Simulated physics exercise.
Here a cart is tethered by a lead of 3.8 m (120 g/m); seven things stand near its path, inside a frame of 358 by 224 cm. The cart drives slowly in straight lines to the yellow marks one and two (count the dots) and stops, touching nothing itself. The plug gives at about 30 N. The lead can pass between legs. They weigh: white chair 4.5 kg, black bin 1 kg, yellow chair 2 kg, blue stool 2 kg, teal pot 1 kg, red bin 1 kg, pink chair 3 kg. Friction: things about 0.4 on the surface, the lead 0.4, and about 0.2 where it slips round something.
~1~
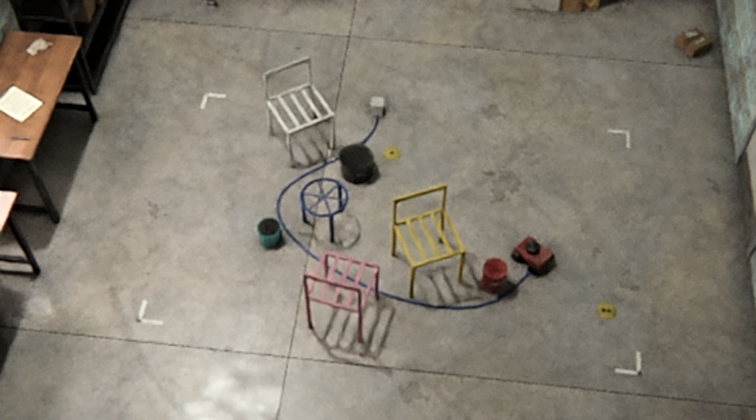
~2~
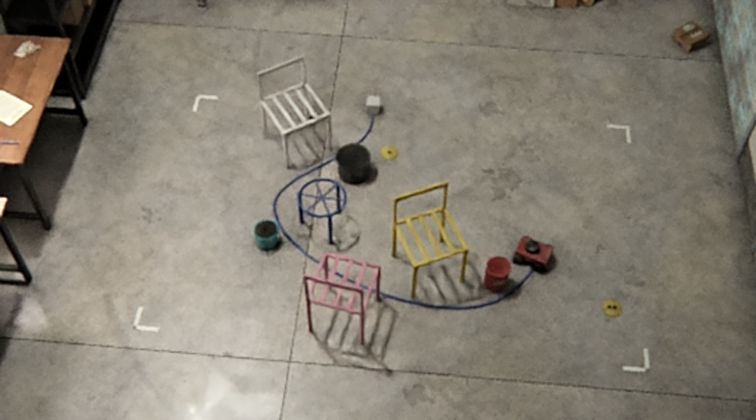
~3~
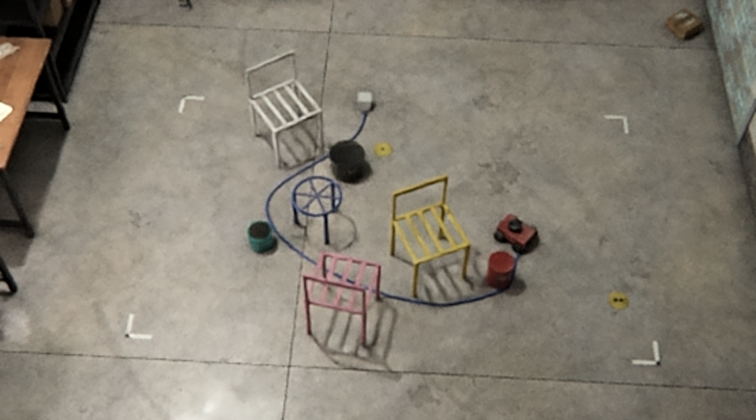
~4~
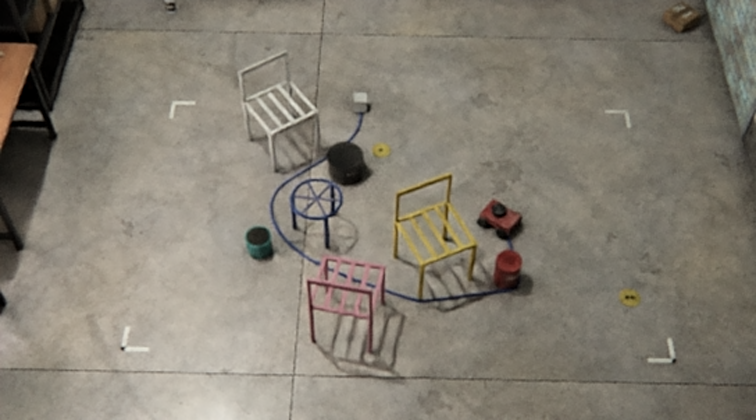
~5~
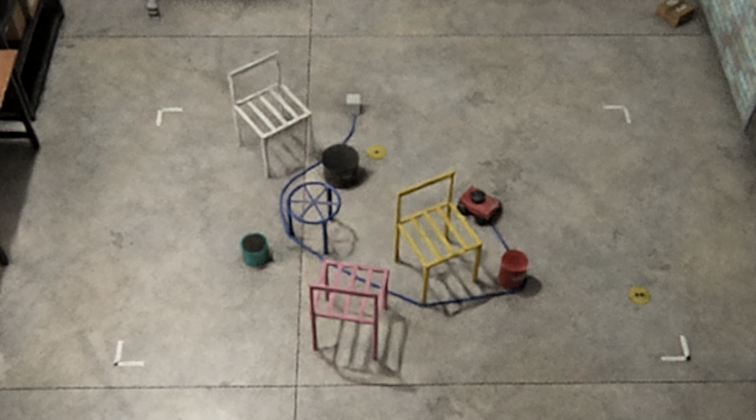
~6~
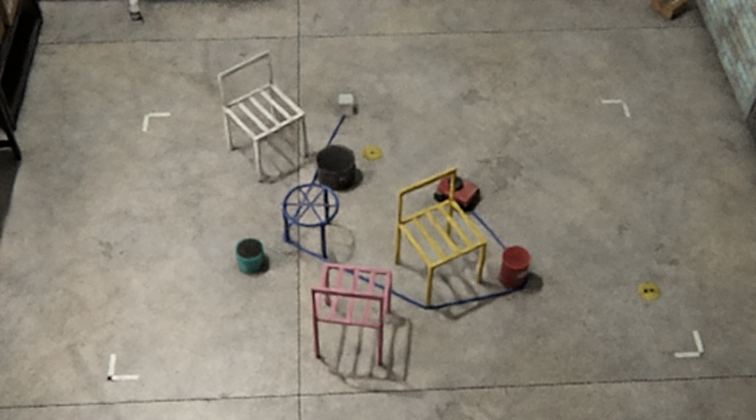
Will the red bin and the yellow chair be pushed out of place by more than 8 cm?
In order: The red bin gets shifted; the yellow chair leaves its place.
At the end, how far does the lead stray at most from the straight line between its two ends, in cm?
Some 120 cm.
Next, cart at (374, 154), 3 N at the fixed end; red bin 44 cm off its start, yellow chair 13 cm off its start.
Then, cart at (461, 196), lead slack at the fixed end; red bin 44 cm off its start, yellow chair 14 cm off its start.
After that, cart at (557, 244), lead slack at the fixed end; red bin 44 cm off its start at (452, 240), yellow chair 14 cm off its start at (428, 217).
Later, cart at (649, 290), lead slack at the fixed end; red bin 44 cm off its start, yellow chair 14 cm off its start.
At the end, cart at (649, 290), lead slack at the fixed end; red bin 44 cm off its start at (452, 240), yellow chair 14 cm off its start at (428, 217).
